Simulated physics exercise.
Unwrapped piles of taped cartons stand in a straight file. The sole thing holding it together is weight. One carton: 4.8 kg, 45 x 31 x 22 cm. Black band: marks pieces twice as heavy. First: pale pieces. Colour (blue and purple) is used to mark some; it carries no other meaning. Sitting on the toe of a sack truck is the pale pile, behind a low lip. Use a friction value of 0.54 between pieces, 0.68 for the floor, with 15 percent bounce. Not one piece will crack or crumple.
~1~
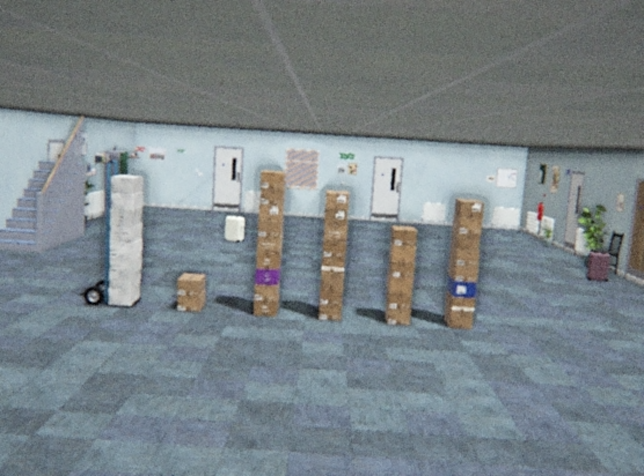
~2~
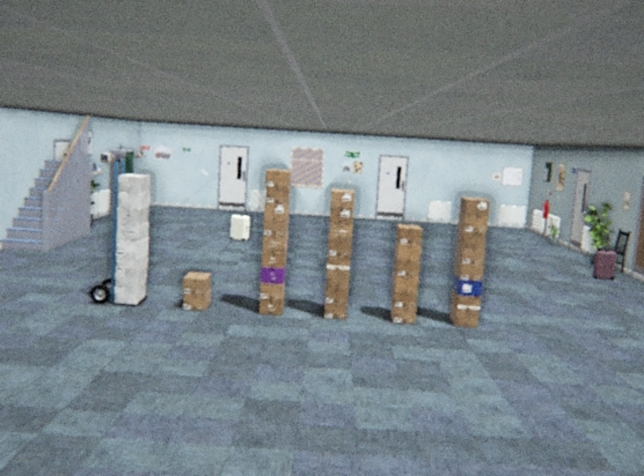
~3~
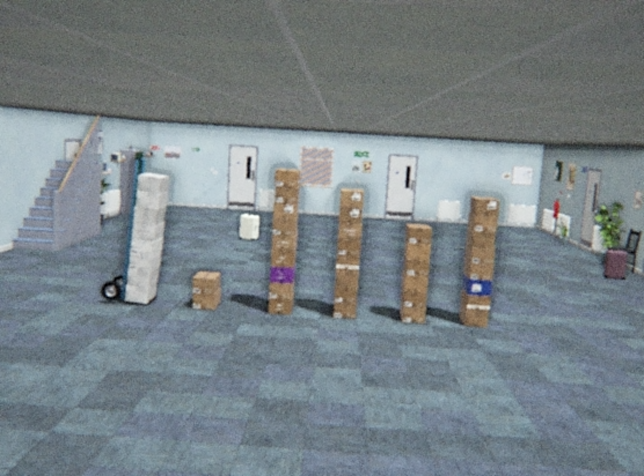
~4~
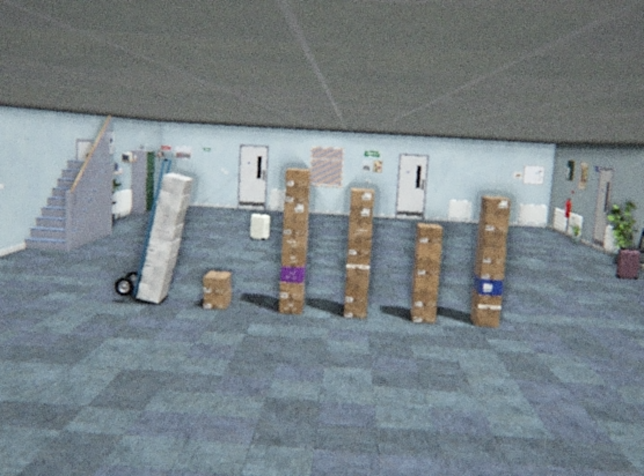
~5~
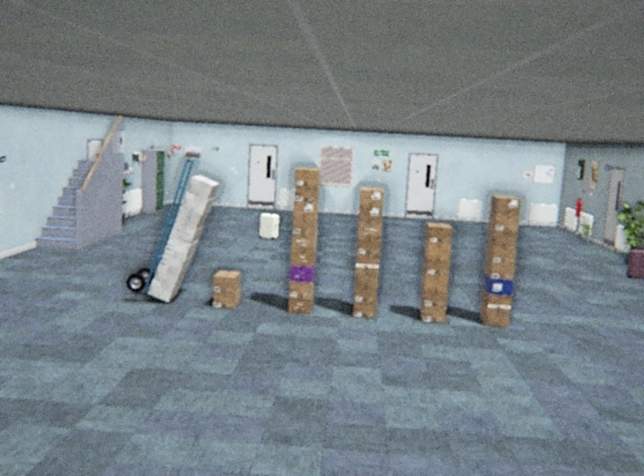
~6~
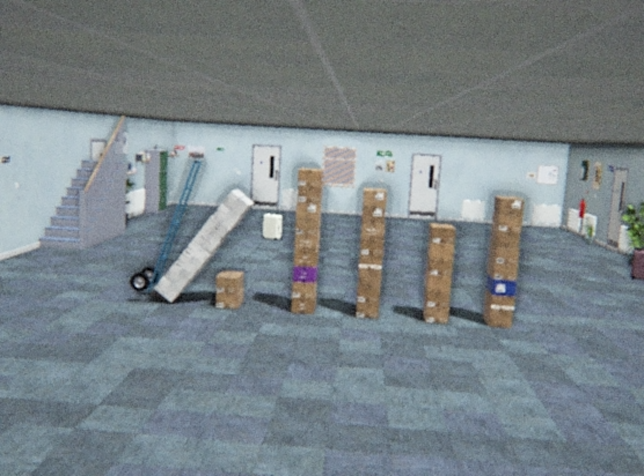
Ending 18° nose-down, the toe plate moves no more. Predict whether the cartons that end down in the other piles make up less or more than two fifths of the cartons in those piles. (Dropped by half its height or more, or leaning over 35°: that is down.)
They make up less than two fifths.
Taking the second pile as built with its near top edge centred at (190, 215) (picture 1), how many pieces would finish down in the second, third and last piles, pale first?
Pile by pile that makes second 4, third 9, last 7.
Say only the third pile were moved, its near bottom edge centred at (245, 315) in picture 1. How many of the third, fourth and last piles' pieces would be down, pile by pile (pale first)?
Third 9, fourth 8, last 8 down.
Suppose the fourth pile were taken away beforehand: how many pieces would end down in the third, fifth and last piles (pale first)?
Then third pile: 0; fifth pile: 0; last pile: 0.
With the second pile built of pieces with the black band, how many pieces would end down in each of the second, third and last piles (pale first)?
Pieces down: Second pile 0, third pile 0, last pile 0.
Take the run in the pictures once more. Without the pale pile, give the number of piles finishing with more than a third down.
0.
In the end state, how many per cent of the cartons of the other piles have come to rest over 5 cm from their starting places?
5 %.
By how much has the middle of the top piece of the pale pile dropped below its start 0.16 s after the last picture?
About 50 cm.
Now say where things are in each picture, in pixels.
In the first frame (each place is the centre of the face we see best; the camera pans a little), truck frame (108, 191) 0° forward; purple carton (267, 277); blue carton (465, 290); the others all in place.
In the second frame, truck frame (116, 190) 1° forward; purple carton (272, 276).
In the third frame, truck frame (134, 188) 5° forward, top of the pale pile leaning 5°; purple carton (282, 275); the others all in place.
In the fourth frame, truck frame (158, 188) 11° forward, top of the pale pile leaning 11°; purple carton (292, 275); the others all in place.
In the fifth frame, truck frame (178, 188) 16° forward, top of the pale pile leaning 19°; purple carton (301, 274); the others all in place.
In the sixth frame, truck frame (185, 189) 18° forward, top of the pale pile leaning 36°; purple carton (304, 275); blue carton (504, 288); the others all in place.
Then, 0.16 s later than the last frame, 8 of the pale pile down; none of the 33 other cartons down.
Then, 0.44 s later than the last frame, 8 of the pale pile down; none of the 33 other cartons down, 8 disturbed; purple carton moved 6 cm.
When it is over, 8 of the pale pile down; none of the 33 other cartons down, 10 disturbed; purple carton moved 7 cm; blue carton unmoved. That is 0 per cent. In pixels of the last frame, middles, purple carton near (310, 272), blue carton near (501, 285).
